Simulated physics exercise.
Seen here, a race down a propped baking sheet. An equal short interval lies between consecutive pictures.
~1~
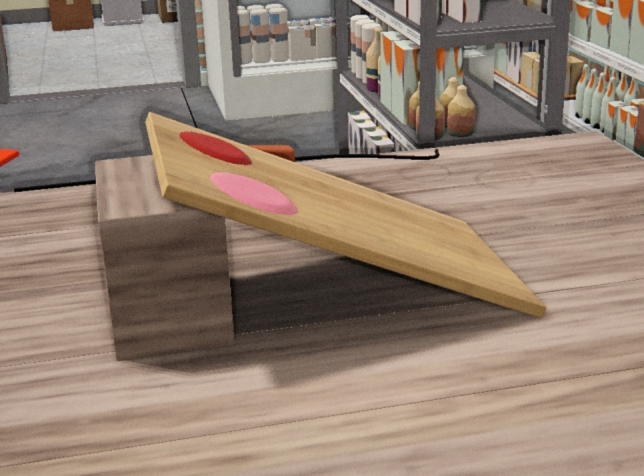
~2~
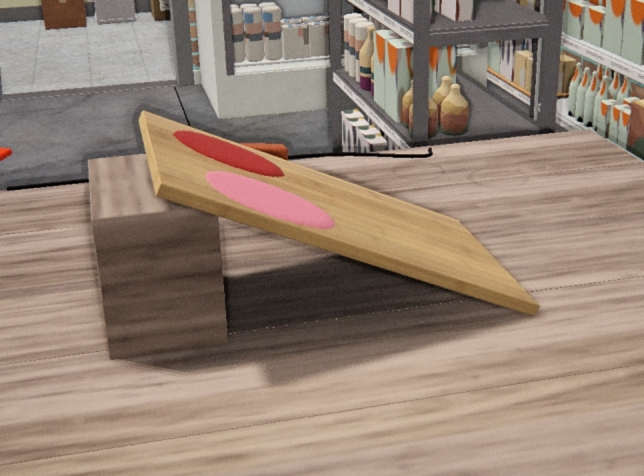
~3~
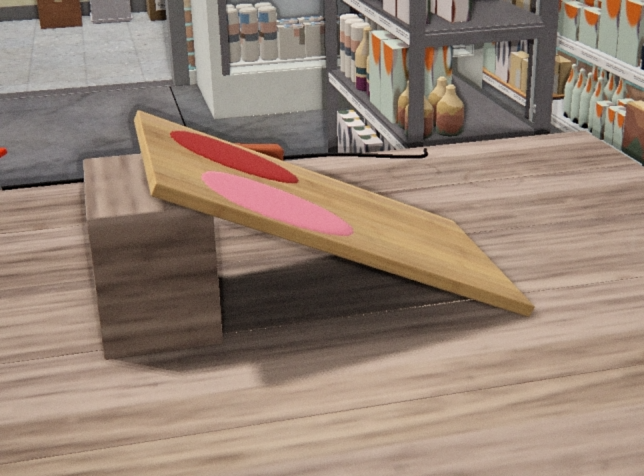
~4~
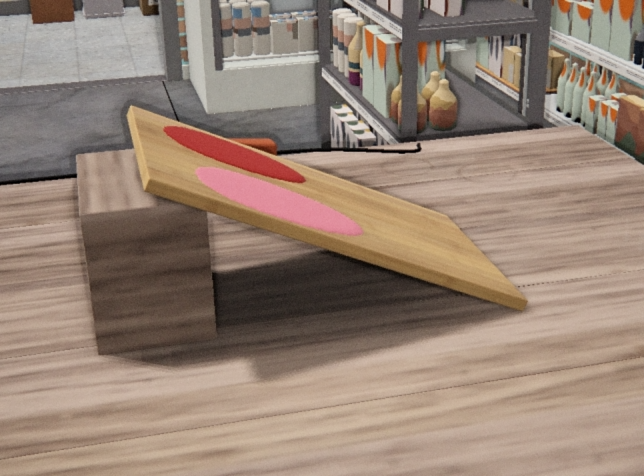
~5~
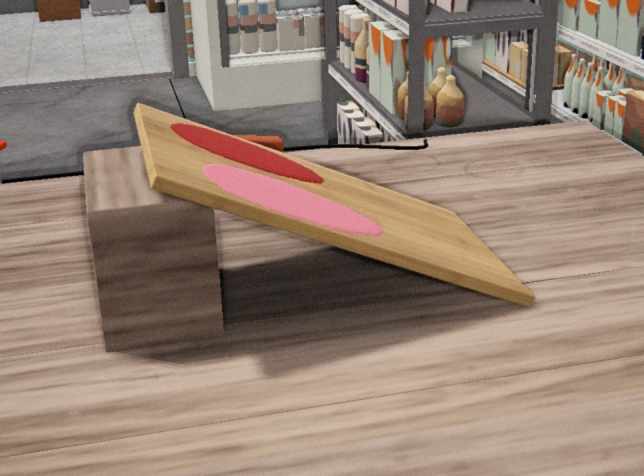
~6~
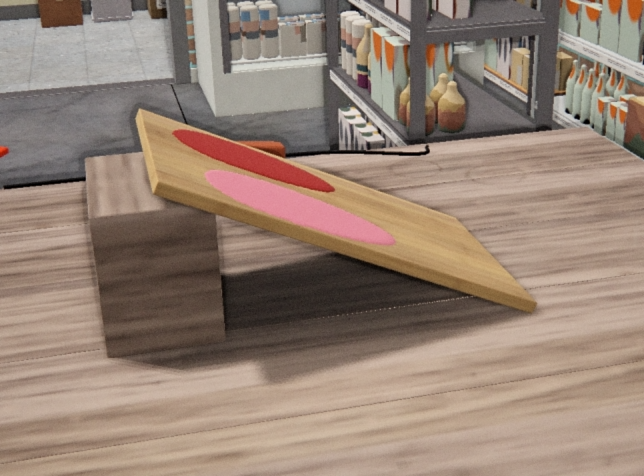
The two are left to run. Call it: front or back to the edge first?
Front.
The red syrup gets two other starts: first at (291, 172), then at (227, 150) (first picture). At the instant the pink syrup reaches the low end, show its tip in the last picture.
Tip, last view - try 1: Approx. (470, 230); try 2: Approx. (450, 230).
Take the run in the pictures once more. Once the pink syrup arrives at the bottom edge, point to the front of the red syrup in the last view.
Estimated tip: (432, 220) px in the final view.
Shortly, the pink syrup is three quarters of the way down; the red syrup is three quarters of the way down.
Then, the pink syrup is close to the edge; the red syrup is three quarters of the way down.
At the finish, the pink syrup is at the low edge; the red syrup is close to the edge.
